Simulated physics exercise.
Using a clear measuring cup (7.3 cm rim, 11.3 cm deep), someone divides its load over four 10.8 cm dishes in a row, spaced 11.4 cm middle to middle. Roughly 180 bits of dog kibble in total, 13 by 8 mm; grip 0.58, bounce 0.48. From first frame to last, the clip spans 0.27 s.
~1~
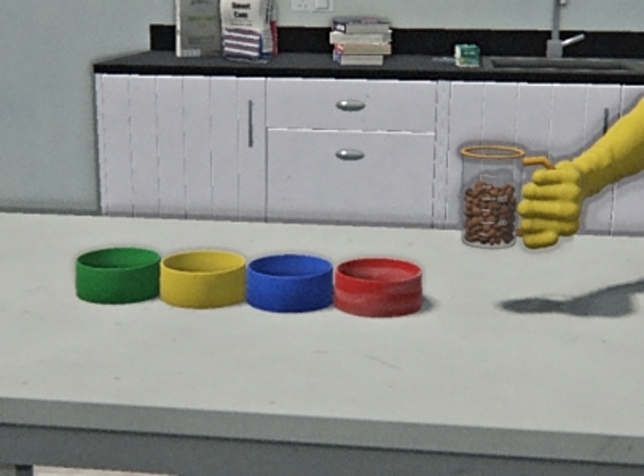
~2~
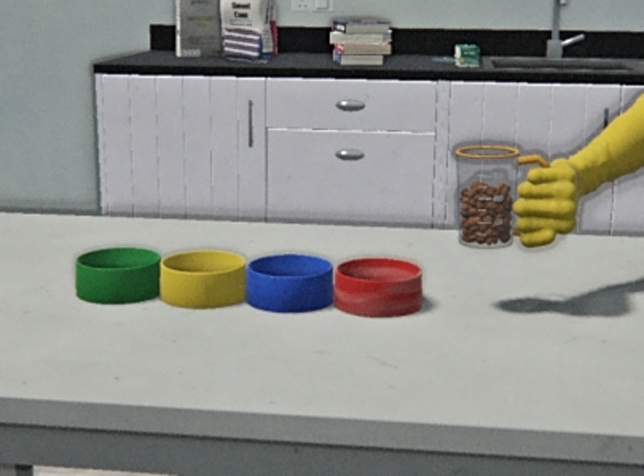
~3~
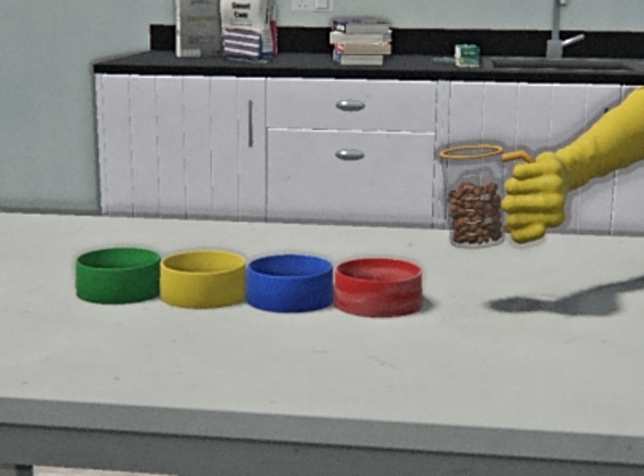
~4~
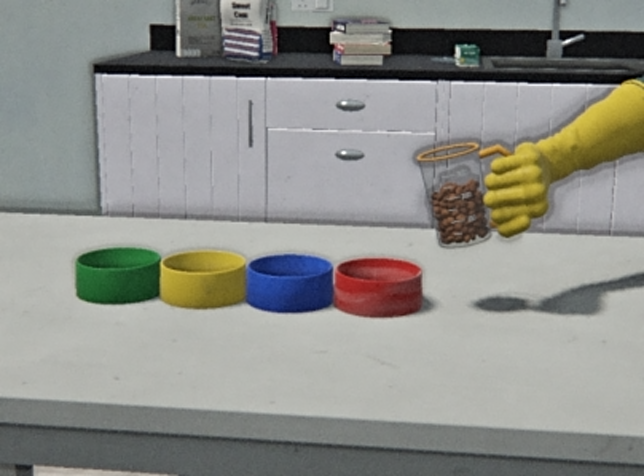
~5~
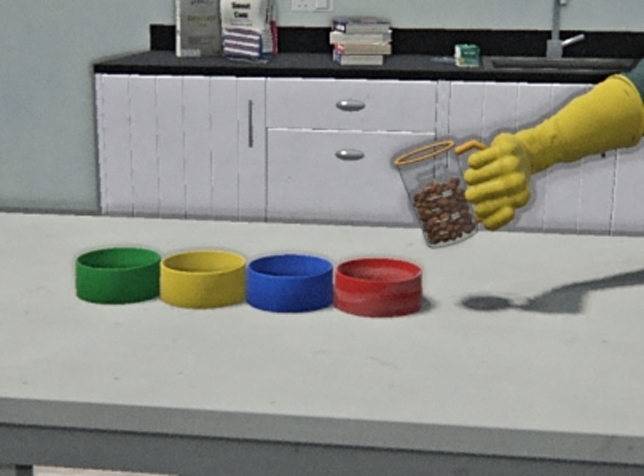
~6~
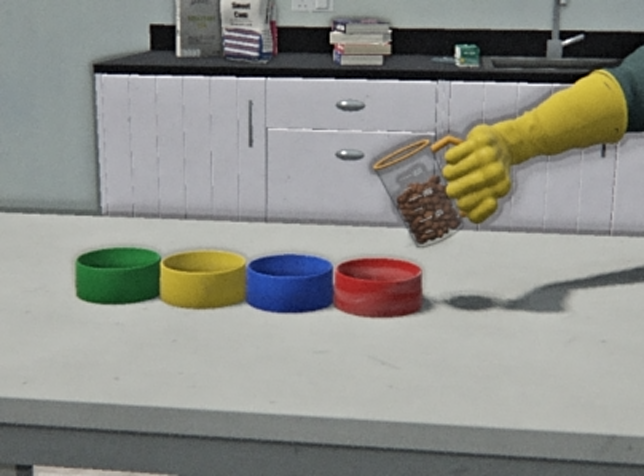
A clear measuring cup of brown kibble, held by a yellow-gloved hand, moves left above a pale table while gradually tilting leftward, nearing the red dish at the right end of a row with blue, yellow and green dishes.
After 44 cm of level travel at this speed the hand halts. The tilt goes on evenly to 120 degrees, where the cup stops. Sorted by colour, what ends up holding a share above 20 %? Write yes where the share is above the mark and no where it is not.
Red: No, blue: No, green: Yes, yellow: No, counter: Yes.
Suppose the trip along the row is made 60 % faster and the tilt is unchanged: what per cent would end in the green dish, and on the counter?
The shares would then be green 80 and counter 20.
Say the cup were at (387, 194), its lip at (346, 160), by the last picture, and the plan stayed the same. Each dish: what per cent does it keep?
Red 0; blue 0; green 100; yellow 0.
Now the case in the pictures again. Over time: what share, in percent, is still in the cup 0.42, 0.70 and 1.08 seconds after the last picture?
Around 100 per cent at the first moment, 95 at the second and 0 at the third.
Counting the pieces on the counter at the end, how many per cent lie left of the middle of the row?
100 per cent.
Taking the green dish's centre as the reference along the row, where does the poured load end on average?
5 cm to the left.
Then, 0.42 s after the last picture, tilt 82 degrees; cup holds 100 %.
Then, 0.70 s after the last picture, tilt 117 degrees; cup holds 95 %, green 5 %.
Then, 1.08 s after the last picture, tilt 120 degrees; cup holds 0 %, green 70 %.
In the end, red 0 %, blue 0 %, green 70 %, yellow 0 %, counter 30 %.
